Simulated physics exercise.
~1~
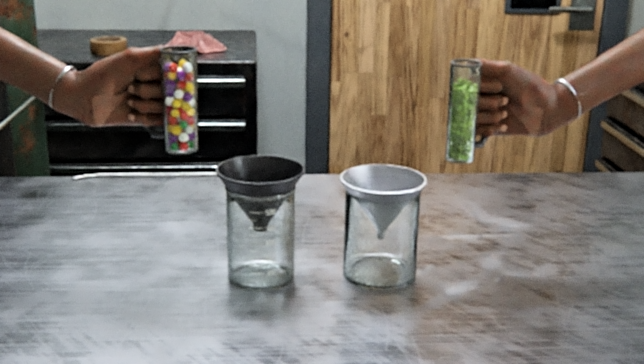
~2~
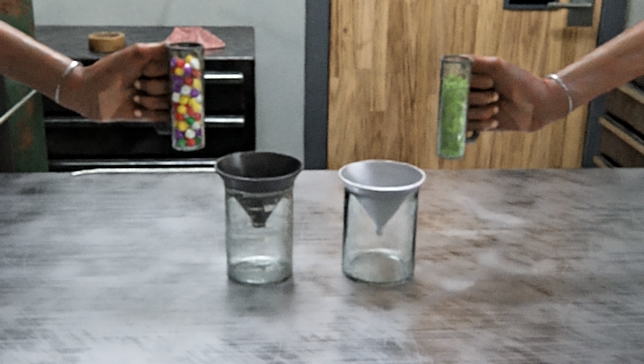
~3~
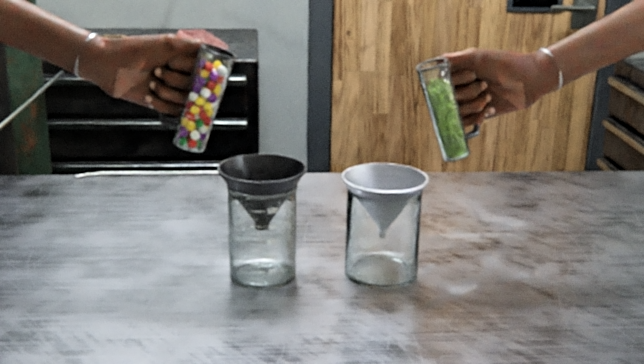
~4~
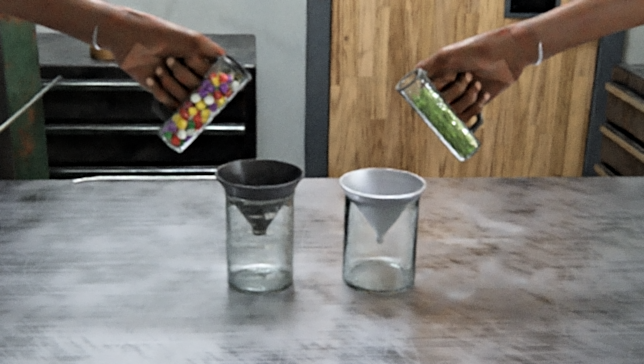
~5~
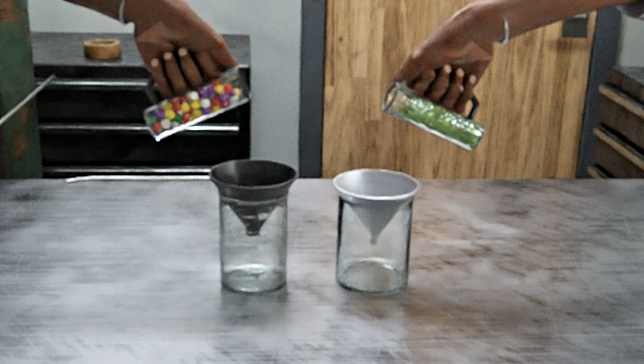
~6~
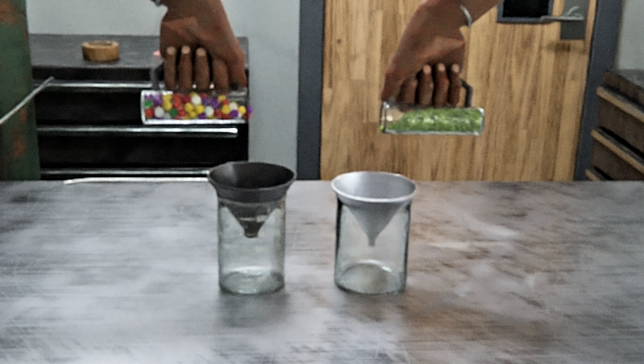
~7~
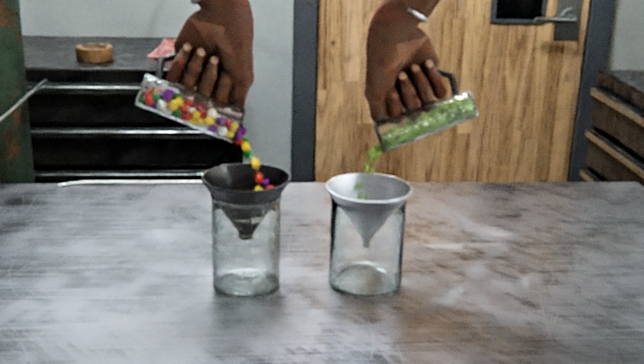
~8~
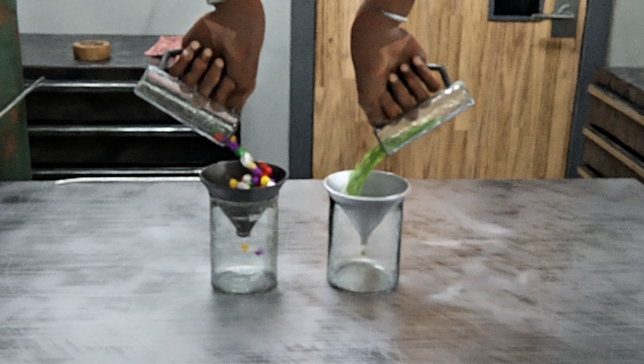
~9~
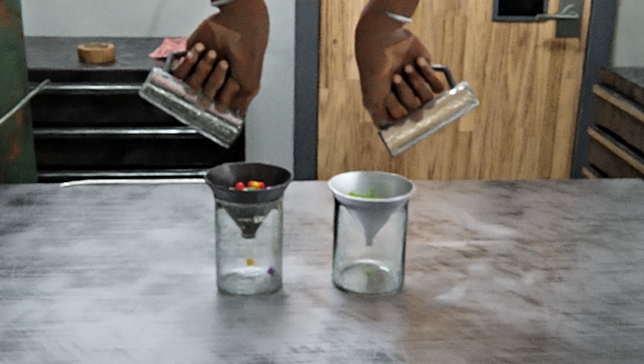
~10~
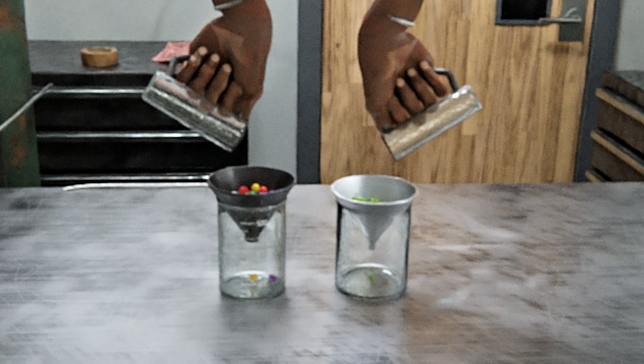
Two hands lift small glass cups above a pair of clear jars on a worn counter, the left cup filled with multicoloured beads and the right with fine green pieces. The hands tilt the cups inward until both lie on their sides. Beads tumble into the dark funnel while the green bits stream into the pale grey one. Both cups tip further and empty out. Only a stray few pieces drop into each jar, and nearly everything else stays stuck in the funnels as the hands hold the empty cups above.
